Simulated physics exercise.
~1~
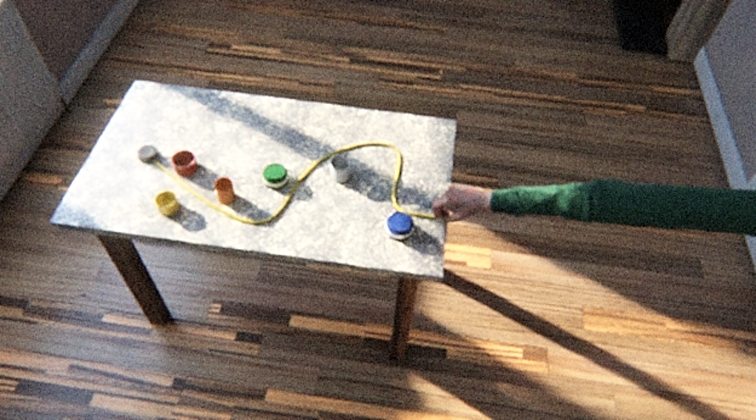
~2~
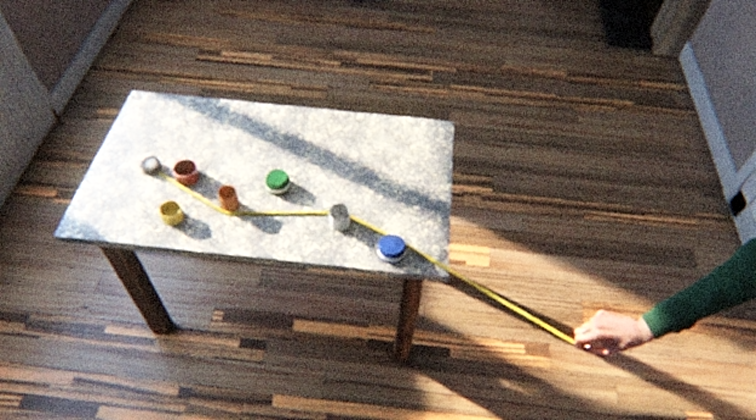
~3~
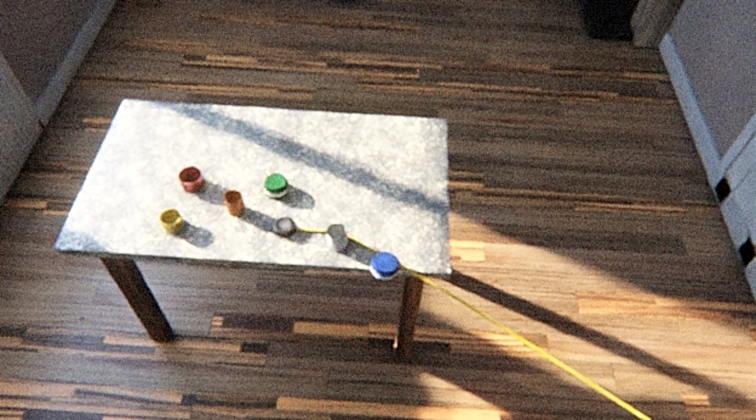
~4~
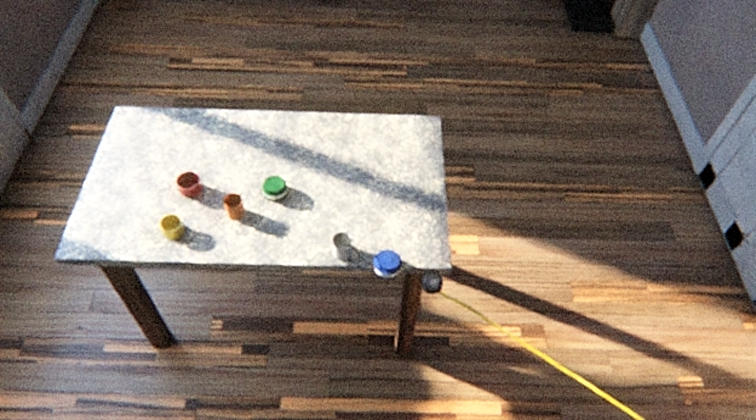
The clip opens on a pale table holding mugs, jars and a cup, with a hand in a green sleeve gripping a yellow cable that winds from a small dark puck at the left. The hand draws the cable down to the right, and as it straightens, the white mug and blue jar shift toward the front edge. The puck then slides rightward past the orange cup, while the hand leaves view. Finally the puck passes the table's right edge, with the blue jar upright at the front corner and the green jar and yellow mug still in place.
